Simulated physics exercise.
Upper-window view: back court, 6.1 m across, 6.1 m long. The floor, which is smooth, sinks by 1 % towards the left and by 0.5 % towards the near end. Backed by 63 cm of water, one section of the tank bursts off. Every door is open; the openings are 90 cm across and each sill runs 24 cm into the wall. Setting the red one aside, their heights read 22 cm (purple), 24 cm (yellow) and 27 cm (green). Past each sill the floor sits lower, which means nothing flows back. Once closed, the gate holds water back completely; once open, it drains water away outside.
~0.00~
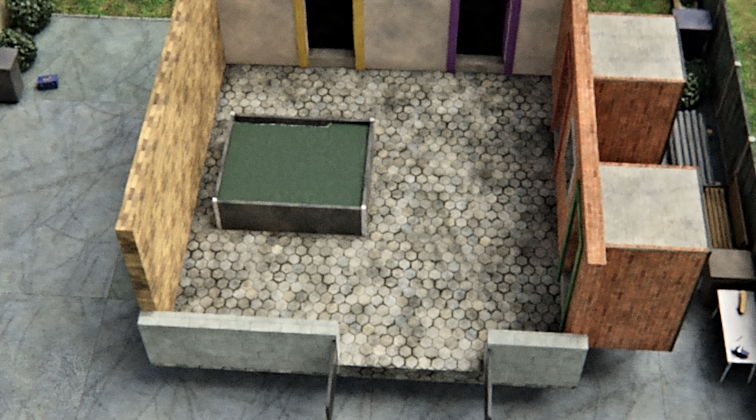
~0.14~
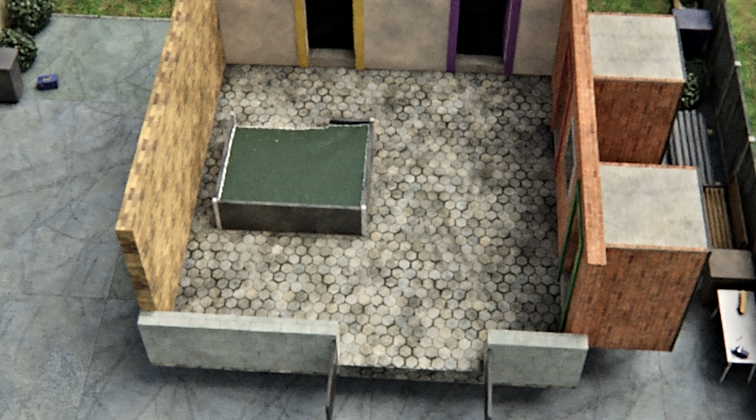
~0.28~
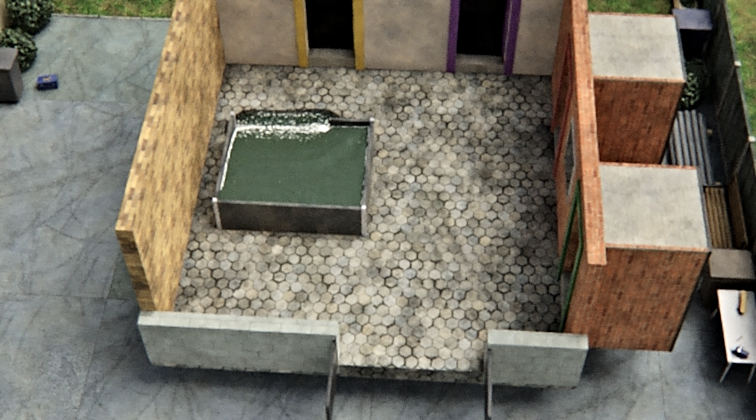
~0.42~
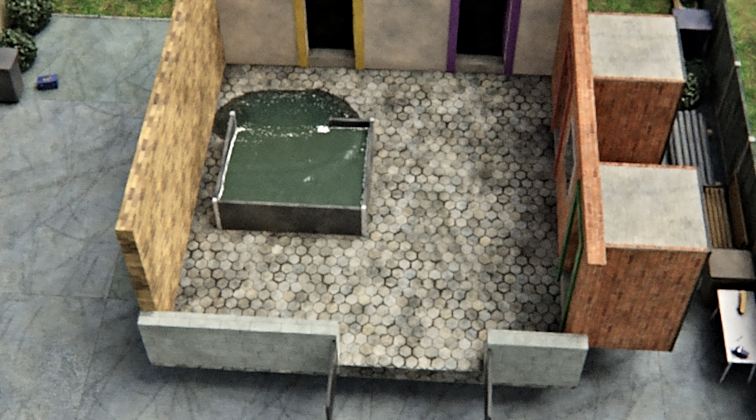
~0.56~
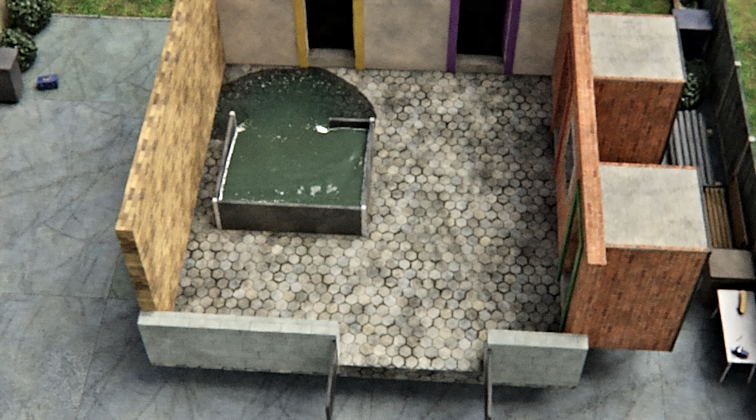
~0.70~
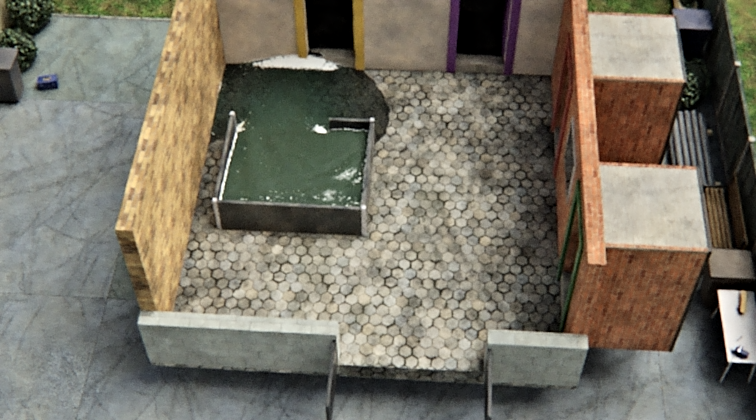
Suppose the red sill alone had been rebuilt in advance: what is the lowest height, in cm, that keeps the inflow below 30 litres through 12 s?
About 10.5 cm.
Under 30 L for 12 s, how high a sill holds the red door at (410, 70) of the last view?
Roughly 6.5 cm.
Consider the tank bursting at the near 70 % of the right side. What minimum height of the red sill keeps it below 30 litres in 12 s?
Minimum height: Approx. 14.0 cm.
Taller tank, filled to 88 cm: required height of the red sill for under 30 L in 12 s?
Then around 17 centimetres.
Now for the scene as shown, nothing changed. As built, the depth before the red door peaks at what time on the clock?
Around 4.0 seconds.
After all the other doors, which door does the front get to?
The green door.
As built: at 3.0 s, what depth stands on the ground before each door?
In cm: Purple 6, red 0, yellow 26, green 0.
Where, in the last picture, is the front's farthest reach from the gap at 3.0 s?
At about (544, 81).
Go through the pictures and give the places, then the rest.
The first picture shows the tank at (296, 163) is whole and still, 63 cm deep; the red door at (562, 112) is dry.
In the second picture, water pours out on the far side and has run 0.3 m, to a hidden place; about 8 cm deep outside, 63 cm at the back.
In the third picture, the front is at (312, 112), 0.8 m from the gap on the far side; 1.4 m2 of floor is wet, 63 cm left at the back.
In the fourth picture, the front is at (308, 93), 1.3 m from the gap on the far side; 2.6 m2 of floor is wet, 63 cm left at the back.
In the fifth picture, water pours out on the far side and has run 1.8 m, to (299, 71); about 7 cm deep outside, 59 cm at the back.
In the sixth picture, water pours out on the far side and has run 2.1 m, to (309, 53); about 7 cm deep outside, 52 cm at the back; the red door at (562, 112), 4.8 m from the gap, is still 3.3 m from the nearest water.
After 1.4 s water covers 15 % of the floor, deepest (56 cm) near (225, 69); it has not reached the red door.
After 3.0 s water covers 40 % of the floor, deepest (30 cm) near (216, 111); it has not reached the red door.
After 12.0 s water covers 95 % of the floor, deepest (14 cm) near (167, 342); 4 cm at the red door, 3 litres in over its 16 cm sill.
At the red door as built, the water arrived by 3.2 s and peaked near 19 cm at 4.0 s.
Run again over the same 12 s with other heights there, 56 litres in over 8.5 cm, 23 litres over 11.5 cm. The limit of 30 litres is kept from about 10.5 cm up.
